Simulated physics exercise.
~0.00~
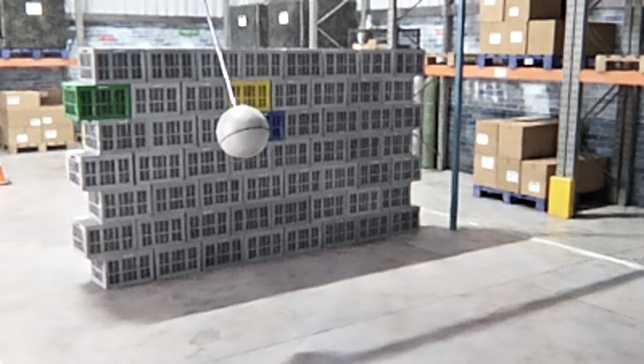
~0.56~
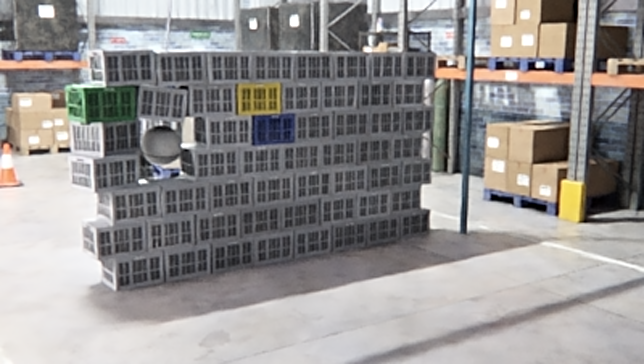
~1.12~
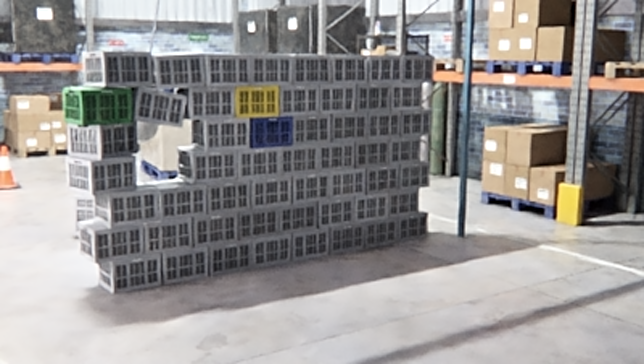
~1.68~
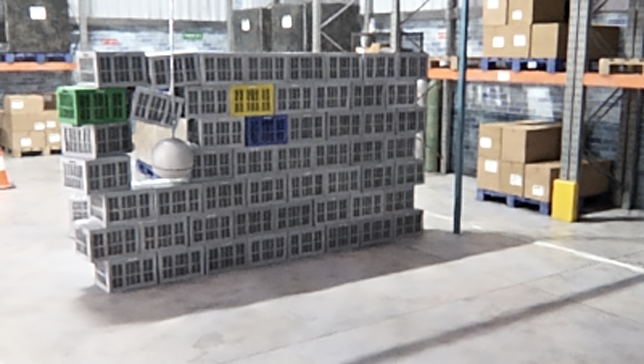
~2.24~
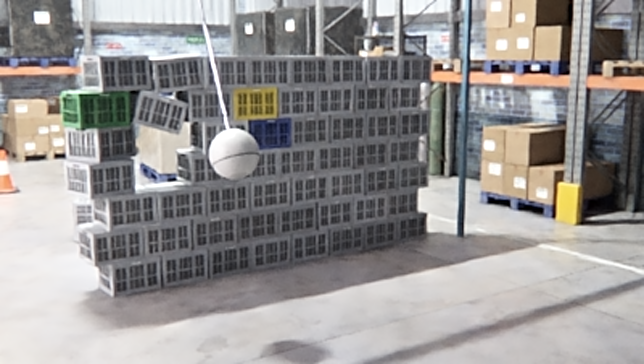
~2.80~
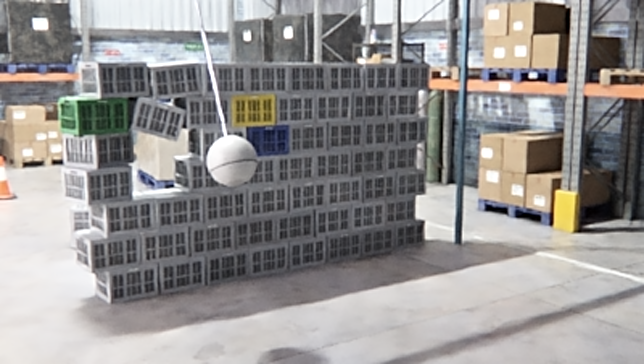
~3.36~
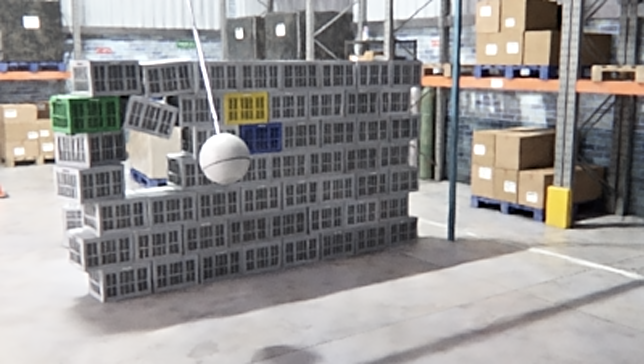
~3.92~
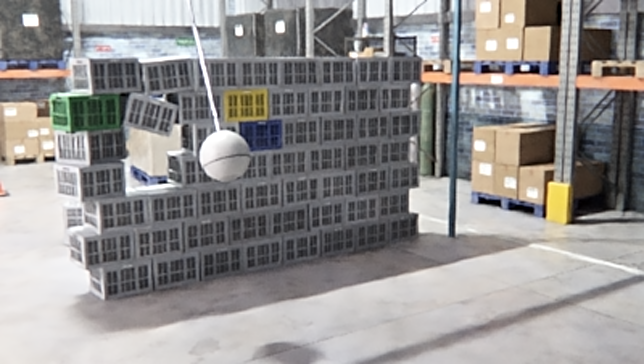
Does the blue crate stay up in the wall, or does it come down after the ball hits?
The blue crate stays up, keeping its place just below the yellow one while the gap opens to its left.
